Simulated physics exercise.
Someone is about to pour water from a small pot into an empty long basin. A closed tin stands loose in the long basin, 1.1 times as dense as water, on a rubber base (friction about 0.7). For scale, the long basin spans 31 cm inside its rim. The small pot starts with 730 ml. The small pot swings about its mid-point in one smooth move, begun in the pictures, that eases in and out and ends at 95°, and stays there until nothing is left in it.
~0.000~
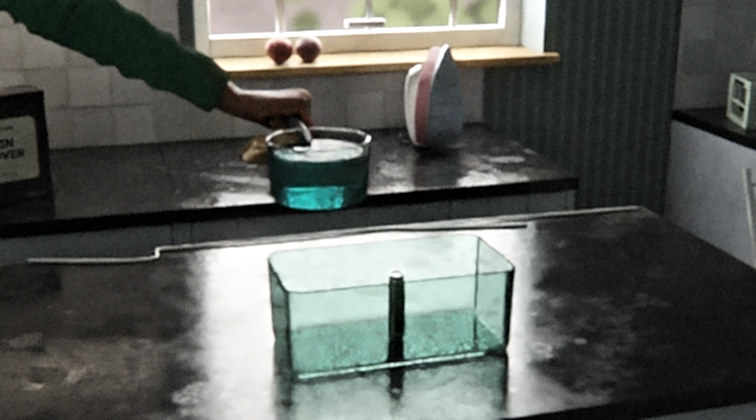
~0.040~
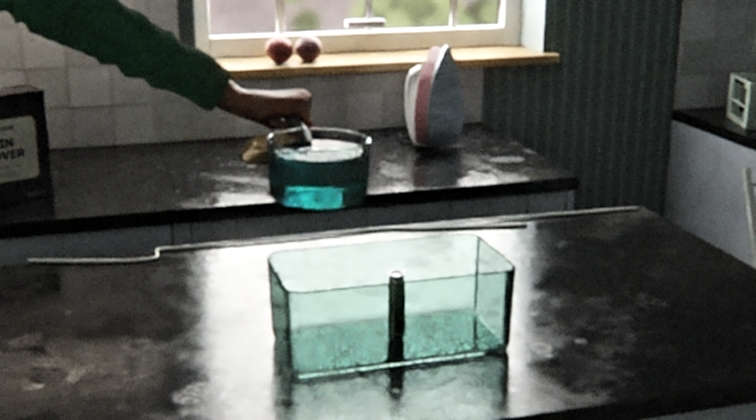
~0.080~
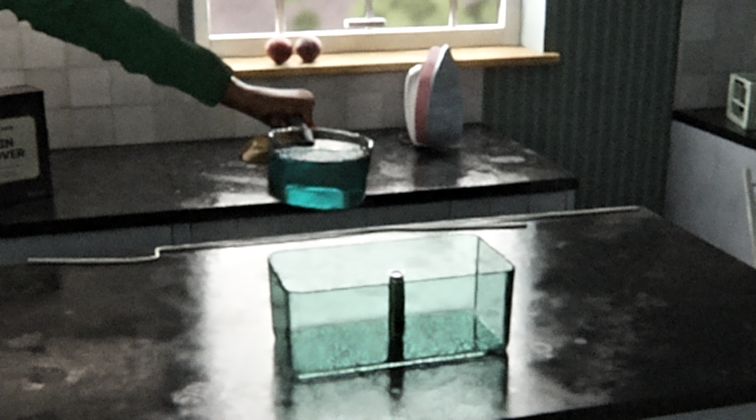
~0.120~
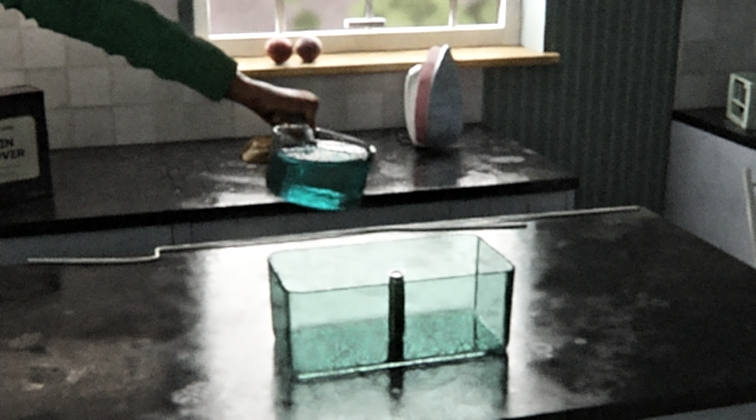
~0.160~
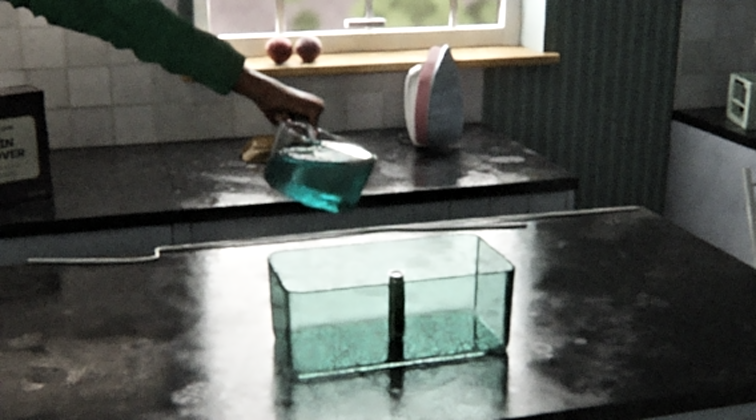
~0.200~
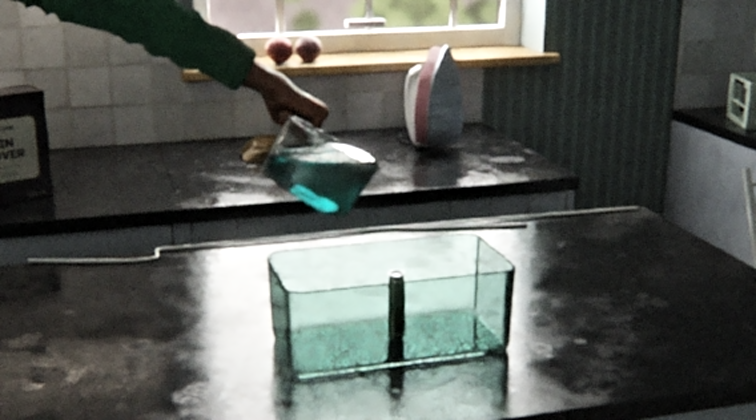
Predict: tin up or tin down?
It remains upright.
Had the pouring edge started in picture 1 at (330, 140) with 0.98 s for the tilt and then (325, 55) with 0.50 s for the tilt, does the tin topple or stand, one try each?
First it goes over; then it goes over.
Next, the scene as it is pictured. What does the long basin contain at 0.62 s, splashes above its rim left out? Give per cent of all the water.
Some 78 per cent.
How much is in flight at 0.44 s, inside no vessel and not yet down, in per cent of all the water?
About 42 per cent.
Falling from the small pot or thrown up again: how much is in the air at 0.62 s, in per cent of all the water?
About 10 per cent.
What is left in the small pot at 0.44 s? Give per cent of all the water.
Near 38 in a hundred.
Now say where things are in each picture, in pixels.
In the first picture, it leans 0°; its right rim is at (367, 137); the water meets the walls at (270, 154) and (364, 148); the long basin's rim runs from (276, 274) to (497, 252); the tin's top is at (396, 276).
In the second picture, it leans 1°; its right rim is at (368, 139); the water meets the walls at (271, 153) and (364, 148).
In the third picture, it leans 6°; its right rim is at (369, 142); the water meets the walls at (272, 153) and (366, 149).
In the fourth picture, it leans 13°; its right rim is at (371, 149); the water meets the walls at (272, 153) and (368, 150).
In the fifth picture, it leans 22°; its right rim is at (373, 157); the water meets the walls at (272, 154) and (371, 153).
In the sixth picture, it leans 33°; its right rim is at (373, 167); the water meets the walls at (271, 155) and (372, 159); 2 per cent is over the edge.
By 0.44 s the tilt is 92° and 39 per cent is still to pour; the tin stands where it began.
By 0.62 s the tilt is 95° and 12 per cent is still to pour; the tin stands where it began.
By 0.80 s the tilt is 95° and 4 per cent is still to pour; the tin stands where it began.
By 1.00 s the tilt is 95° and 1 per cent is still to pour; the tin stands where it began.
At rest the tin stands where it began.
